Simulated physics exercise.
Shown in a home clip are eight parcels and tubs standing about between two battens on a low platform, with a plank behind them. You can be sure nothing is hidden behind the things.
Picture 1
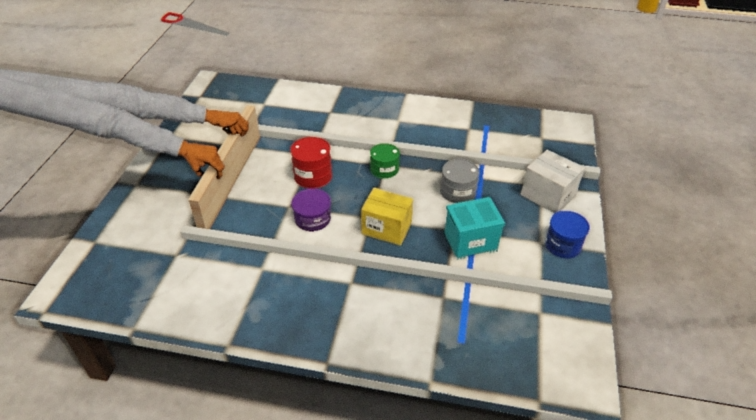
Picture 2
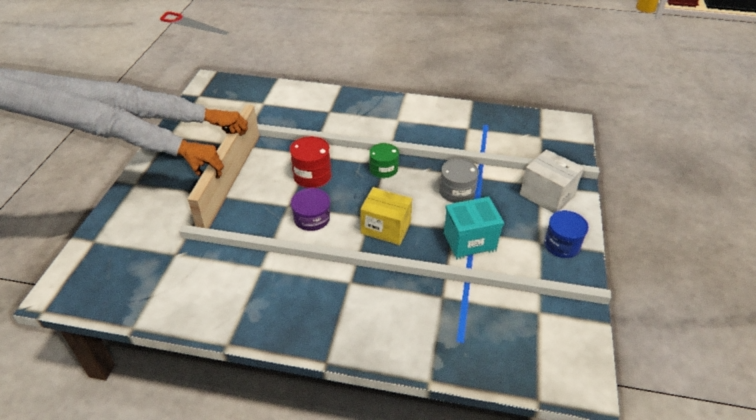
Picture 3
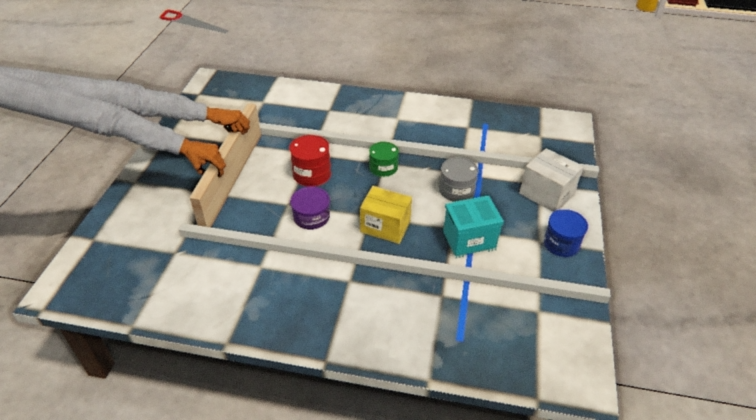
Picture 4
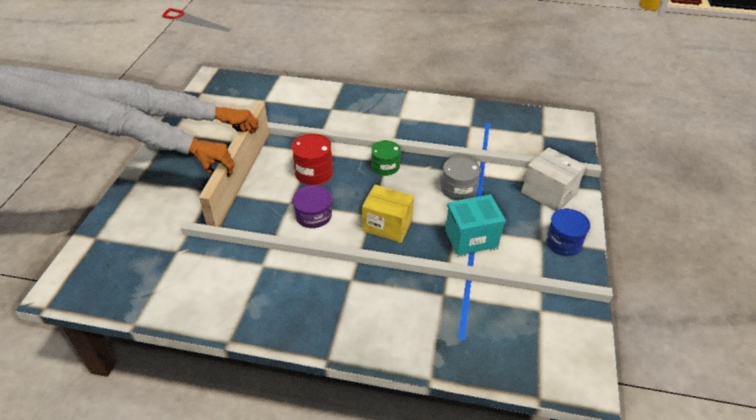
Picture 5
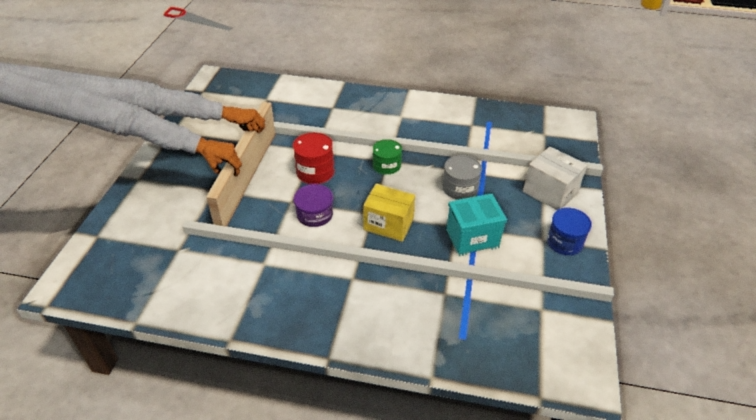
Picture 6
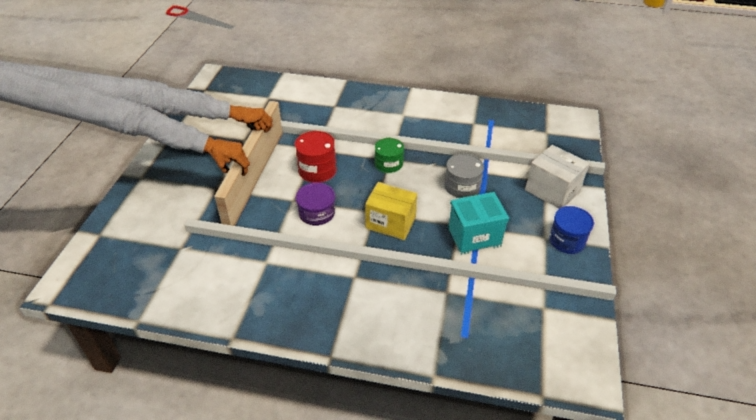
A wooden plank, gripped by two orange-gloved hands at the left of a checkered platform, stays almost still at first, then slides slightly to the right between two pale battens. The eight parcels and tubs ahead of it, from the red drum to the blue pail, stay in place around the blue tape.
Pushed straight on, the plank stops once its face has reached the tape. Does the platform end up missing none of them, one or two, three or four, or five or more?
It is missing one or two.
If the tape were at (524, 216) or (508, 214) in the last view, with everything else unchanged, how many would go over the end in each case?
Respectively 3 and 2.
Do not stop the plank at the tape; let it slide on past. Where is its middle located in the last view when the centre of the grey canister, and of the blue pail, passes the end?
Grey canister: (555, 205); blue pail: (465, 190).
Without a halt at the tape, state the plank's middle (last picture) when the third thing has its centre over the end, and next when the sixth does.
First about (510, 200), next about (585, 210).
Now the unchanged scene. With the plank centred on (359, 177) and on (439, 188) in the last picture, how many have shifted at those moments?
Moved so far: 4, then 7.
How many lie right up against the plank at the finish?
That makes 3.
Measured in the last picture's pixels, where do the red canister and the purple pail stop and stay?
Around (504, 185) and around (498, 232).
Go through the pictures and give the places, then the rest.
In the first frame, blue pail (567, 235); white parcel (552, 182); turquoise tote (473, 229); plank (228, 165); tape (476, 215).
In the second frame, white parcel (551, 181); plank (227, 164).
In the third frame, turquoise tote (472, 227); yellow parcel (386, 215).
In the fourth frame, blue pail (567, 232); purple pail (313, 207).
In the fifth frame, white parcel (554, 179); grey canister (462, 178).
In the sixth frame, blue pail (571, 230); white parcel (557, 177); turquoise tote (477, 224); plank (252, 161); tape (480, 210).
Soon after, none off yet; blue pail at rest near (571, 230); white parcel at rest near (557, 177); turquoise tote at rest near (477, 224).
Then, none off yet; blue pail at rest near (571, 230); white parcel at rest near (557, 177); turquoise tote moving near (481, 224).
Further on, none off yet; blue pail moved a little near (580, 231); white parcel at rest near (557, 177); turquoise tote moved about its own width near (540, 231).
By the end, the number that fall off is one or two; fallen, blue pail.
